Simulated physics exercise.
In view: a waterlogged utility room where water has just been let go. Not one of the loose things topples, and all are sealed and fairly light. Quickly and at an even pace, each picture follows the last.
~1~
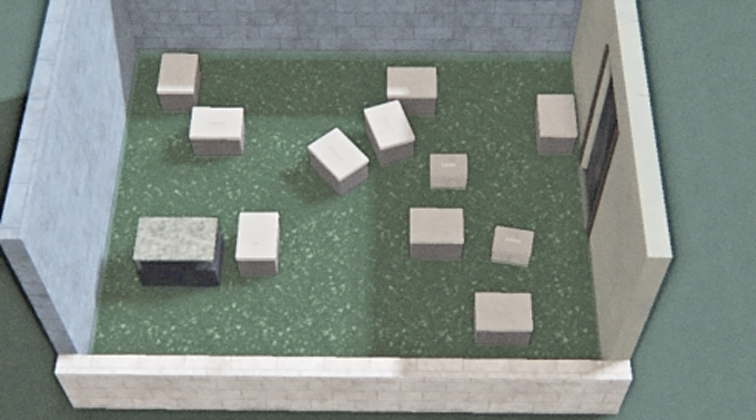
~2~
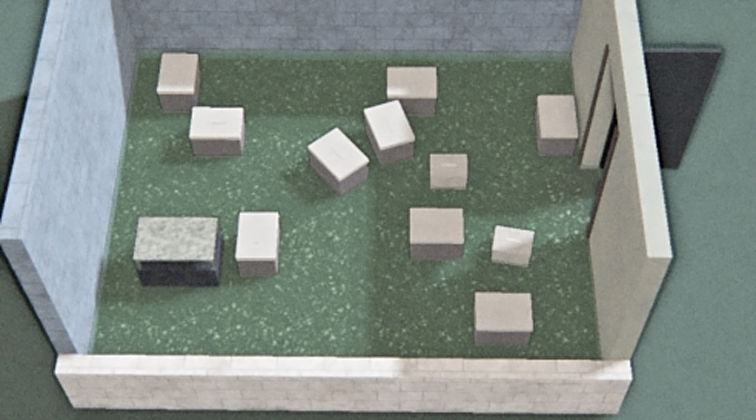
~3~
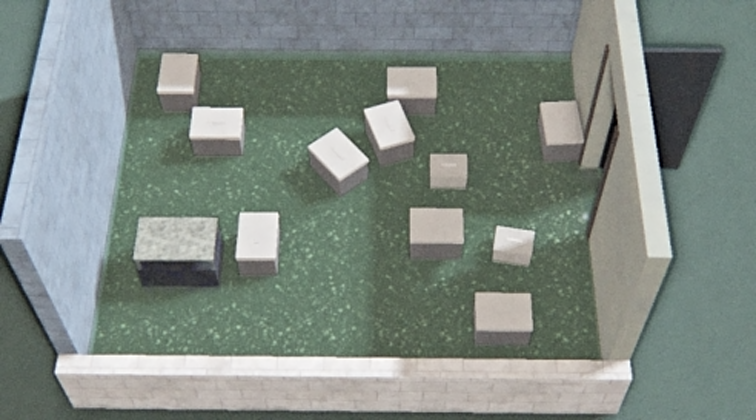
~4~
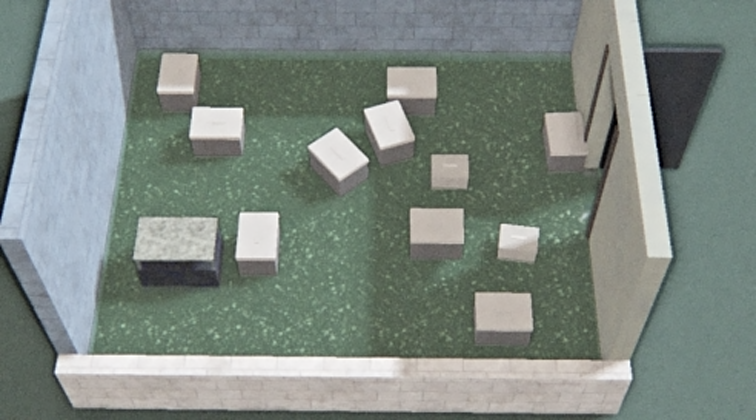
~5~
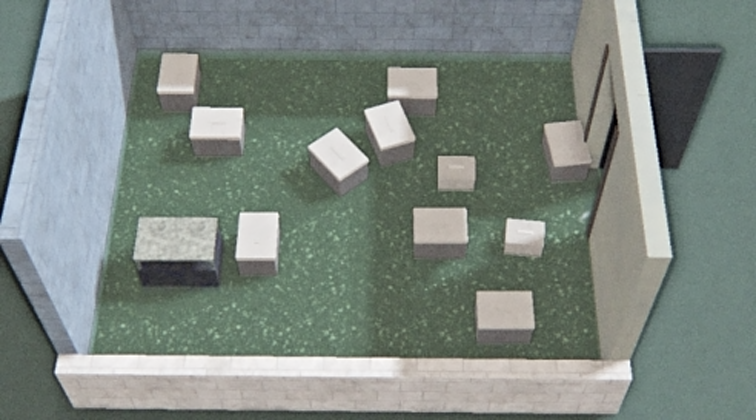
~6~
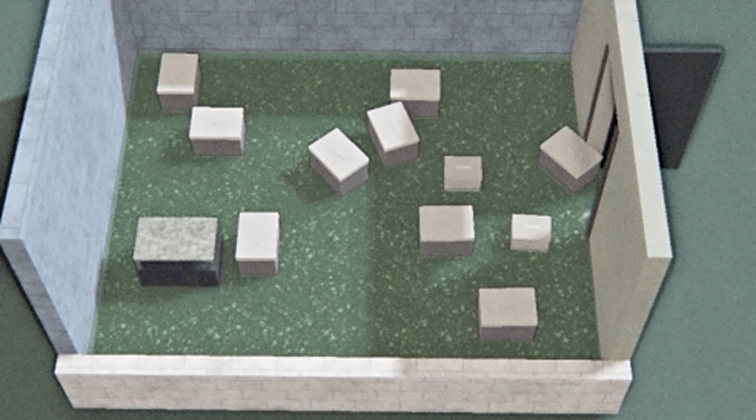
Flooded utility room with scattered floating boxes, a dark panel appearing outside the right wall, then nearby boxes drifting slightly and turning.
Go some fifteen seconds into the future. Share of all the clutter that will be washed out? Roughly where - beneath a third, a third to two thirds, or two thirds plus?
The result is a middle share, a third to two thirds.
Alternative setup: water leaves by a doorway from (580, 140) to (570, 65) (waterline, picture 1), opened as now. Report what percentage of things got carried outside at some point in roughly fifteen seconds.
I'd say some 50 in a hundred.
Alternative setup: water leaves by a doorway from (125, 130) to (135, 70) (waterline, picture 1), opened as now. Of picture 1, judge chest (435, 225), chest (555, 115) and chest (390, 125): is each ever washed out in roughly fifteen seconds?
Answer, item by item: Not lost, not lost, not lost.
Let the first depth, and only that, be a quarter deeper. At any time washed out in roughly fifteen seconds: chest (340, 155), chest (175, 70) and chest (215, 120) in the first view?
Notes - A: Still there; B: Still there; C: Still there.
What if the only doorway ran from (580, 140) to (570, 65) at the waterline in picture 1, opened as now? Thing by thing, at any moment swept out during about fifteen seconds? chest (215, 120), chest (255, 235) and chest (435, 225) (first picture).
Object one: Remains; object two: Remains; object three: Leaves.
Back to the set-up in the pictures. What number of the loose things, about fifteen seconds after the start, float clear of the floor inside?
Count: 6.
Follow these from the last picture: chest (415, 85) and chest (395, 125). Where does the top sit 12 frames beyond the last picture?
(474, 91) and (457, 135), about.
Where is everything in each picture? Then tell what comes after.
The first frame shows a chest at (557, 114), afloat; a tote at (513, 241) floats; 0 of 11 have shifted.
The second frame shows a chest at (558, 115), afloat; a tote at (513, 241), afloat; 0 of 11 have shifted.
The third frame shows a chest at (562, 121) floats, close to its start; a tote at (514, 241), afloat; 1 of 11 have shifted.
The fourth frame shows a chest at (567, 132) floats, close to its start; a tote at (519, 238) floats, close to its start; 2 of 11 have shifted.
The fifth frame shows a chest at (568, 142) floats, a stride from its start; a tote at (525, 232), afloat, close to its start; 3 of 11 have shifted.
The sixth frame shows a chest at (572, 151) floats, a stride from its start; a tote at (532, 227), afloat, close to its start; 5 of 11 have shifted.
A moment on, 1 of 11 are out; 10 afloat.
Next, 3 of 11 are out; 8 afloat.
Later, 4 of 11 are out; 7 afloat.
In the end, 5 of 11 are out; 6 afloat.
